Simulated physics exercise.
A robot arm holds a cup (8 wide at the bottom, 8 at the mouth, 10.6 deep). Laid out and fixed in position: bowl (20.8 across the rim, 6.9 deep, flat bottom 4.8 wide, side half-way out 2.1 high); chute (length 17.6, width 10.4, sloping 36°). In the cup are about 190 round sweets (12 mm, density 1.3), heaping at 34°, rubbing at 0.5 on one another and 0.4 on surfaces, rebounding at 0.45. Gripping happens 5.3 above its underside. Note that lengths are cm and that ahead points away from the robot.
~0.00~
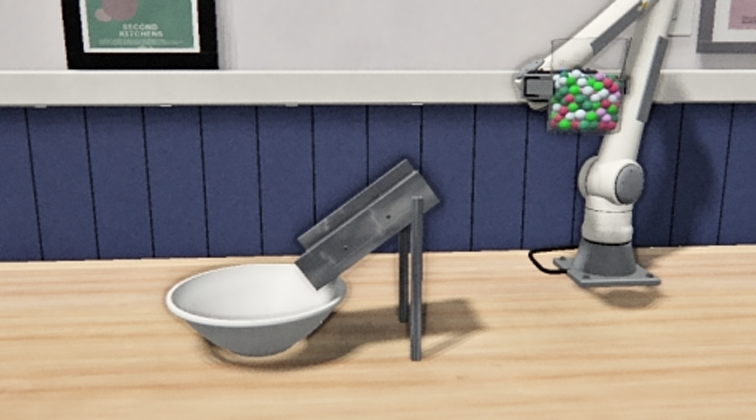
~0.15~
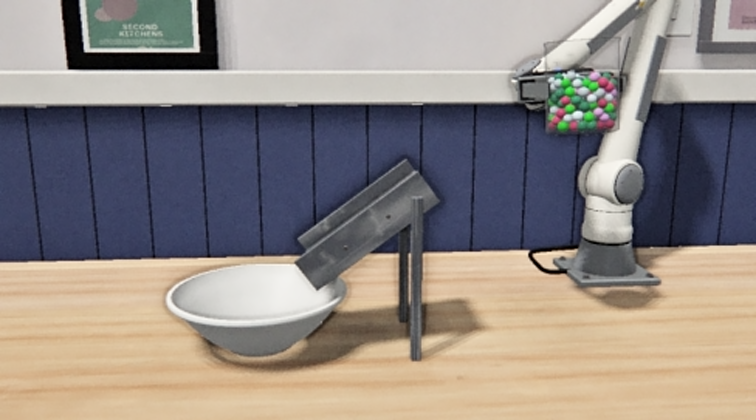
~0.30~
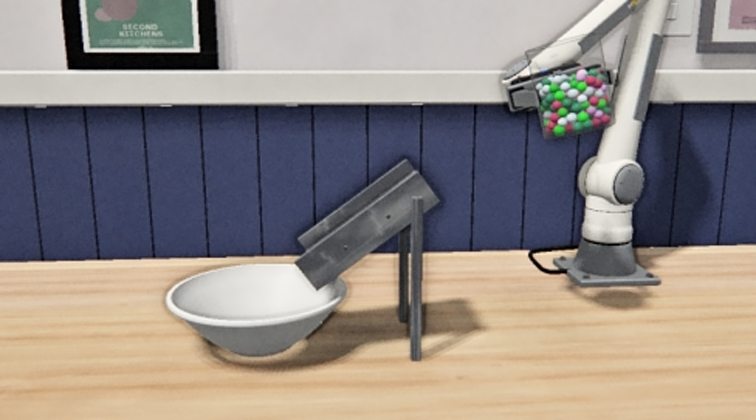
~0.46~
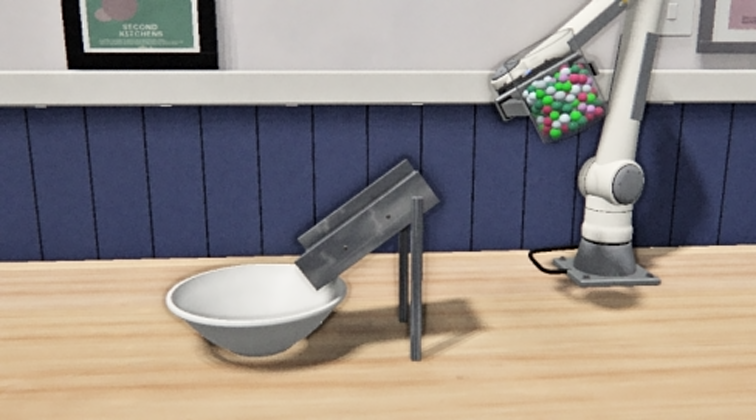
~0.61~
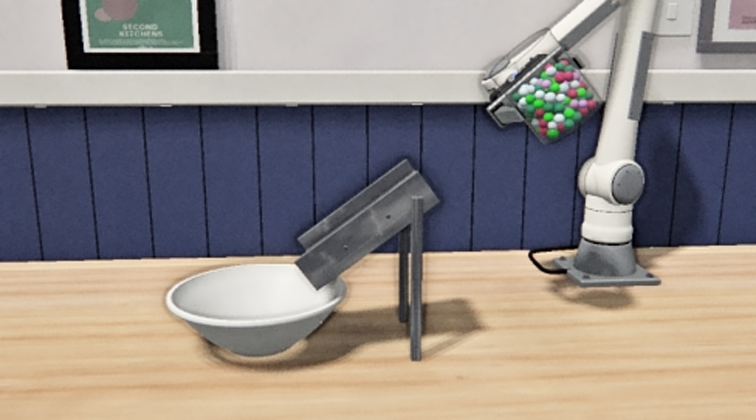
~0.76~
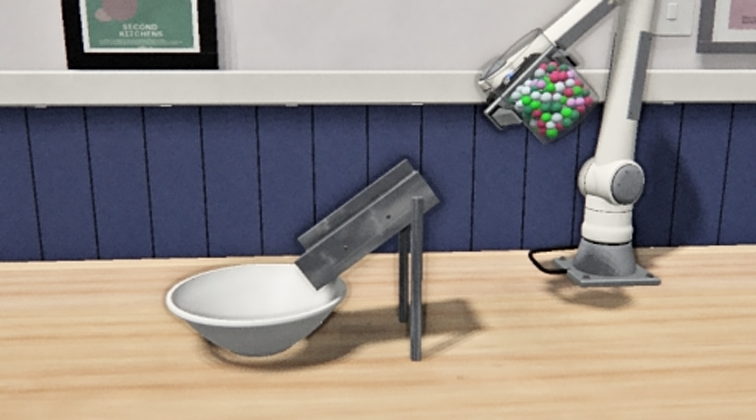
To begin with, a white robot arm holds a clear cup of pink, green and white round sweets almost upright, to the right of a grey chute angled over a white bowl. The arm then shifts the cup slightly left and tilts it steadily, and the sweets stay inside while the bowl remains empty.
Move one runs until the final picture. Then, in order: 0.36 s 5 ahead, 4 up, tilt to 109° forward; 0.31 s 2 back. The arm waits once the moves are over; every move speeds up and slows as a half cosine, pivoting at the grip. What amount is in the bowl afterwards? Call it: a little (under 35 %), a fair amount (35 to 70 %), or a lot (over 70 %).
A little.
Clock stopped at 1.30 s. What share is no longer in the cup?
By then about 40 % is out.
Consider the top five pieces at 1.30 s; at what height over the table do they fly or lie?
Some 36 cm.
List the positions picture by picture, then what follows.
Cup middle at (586, 87), level; upper third of the load around (586, 86), from x 555 to 615, top at y 75; 188 in the cup, in the first picture.
Cup middle at (582, 87), tilted 4° forward; upper third of the load around (583, 86), from x 550 to 610, top at y 75, in the second picture.
Cup middle at (571, 88), tilted 16° forward; upper third of the load around (574, 86), from x 540 to 605, top at y 75, in the third picture.
Cup middle at (557, 88), tilted 29° forward; upper third of the load around (565, 86), from x 525 to 600, top at y 70, in the fourth picture.
Cup middle at (546, 88), tilted 41° forward; upper third of the load around (556, 84), from x 515 to 590, top at y 65, in the fifth picture.
Cup middle at (542, 88), tilted 45° forward; upper third of the load around (553, 84), from x 515 to 590, top at y 65; 188 in the cup, in the sixth picture.
By 1.03 s, tilted 99° forward, highest piece 39 above the table; 188 in the cup.
By 1.30 s, tilted 109° forward, highest piece 35 above the table; 112 in the cup, 1 on the table or floor, 75 on the chute or in flight.
By 1.63 s, tilted 109° forward, highest piece 34 above the table; 72 on the table or floor, 44 in the cup, 44 in the bowl, 28 on the chute or in flight.
By 2.68 s, tilted 109° forward, highest piece 2 above the table; 143 on the table or floor, 45 in the bowl.
Final count, 143 on the table or floor, 45 in the bowl. That is 24 % in the bowl.
